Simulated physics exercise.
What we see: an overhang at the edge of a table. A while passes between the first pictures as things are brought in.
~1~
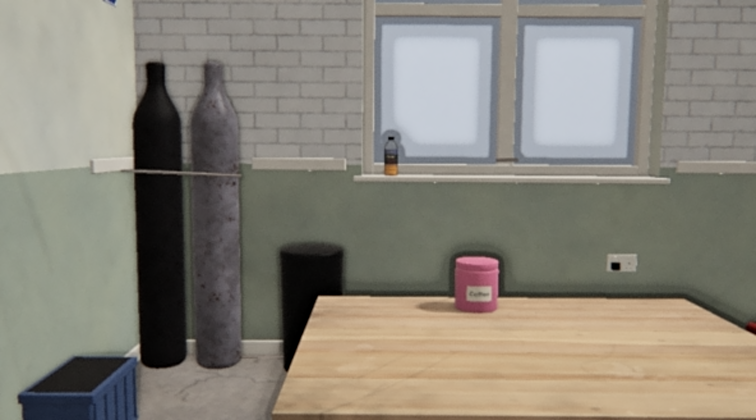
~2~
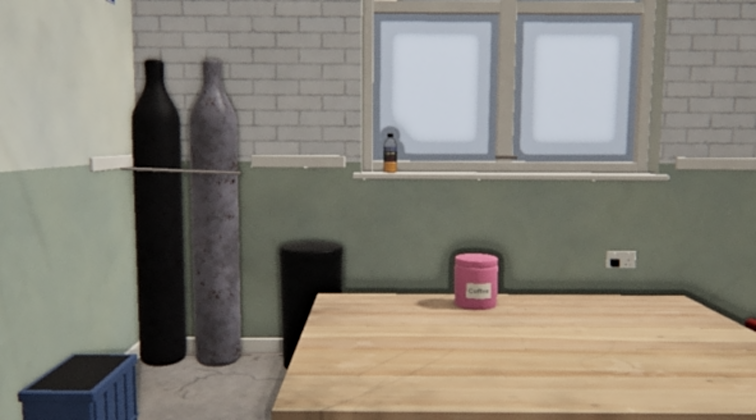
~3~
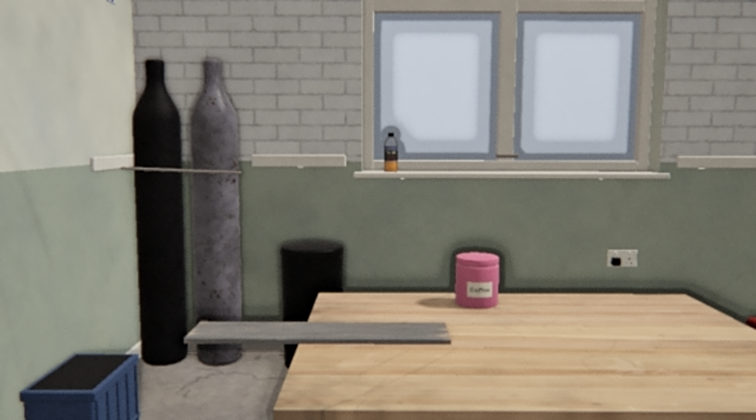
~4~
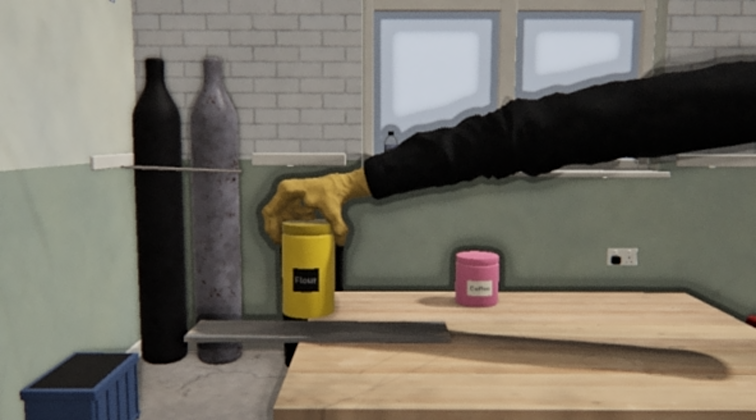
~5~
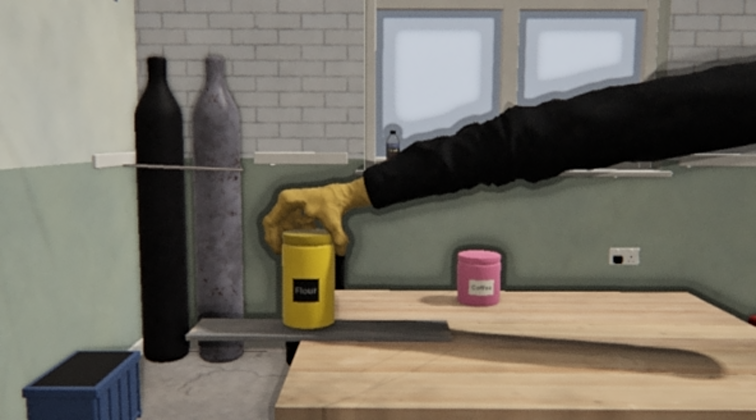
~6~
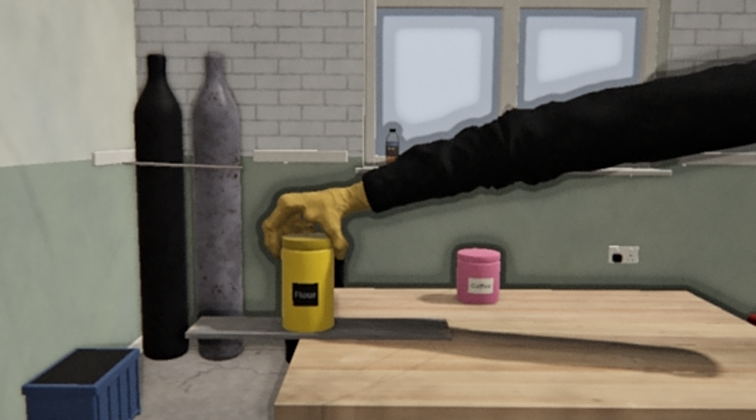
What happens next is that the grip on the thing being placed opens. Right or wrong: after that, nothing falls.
Right.
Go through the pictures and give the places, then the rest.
In the first frame, the last thing is not in view yet; pink jar (477, 284).
In the second frame, the last thing is not in view yet; pink jar (476, 281).
In the third frame, the last thing is not in view yet; pink jar (477, 280).
In the fourth frame, coming down; yellow jar (309, 267); pink jar (477, 279).
In the fifth frame, coming down; yellow jar (309, 277); pink jar (479, 278).
In the sixth frame, set down, still held; yellow jar (308, 281); pink jar (478, 276).
Then, 0.20 s after the last picture, nothing has stirred.
Then, 0.50 s after the last picture, yellow jar resting near (308, 281).
At rest, all 3 in place. Seen from the same camera at the end, yellow jar near (308, 281). The board keeps its balance.
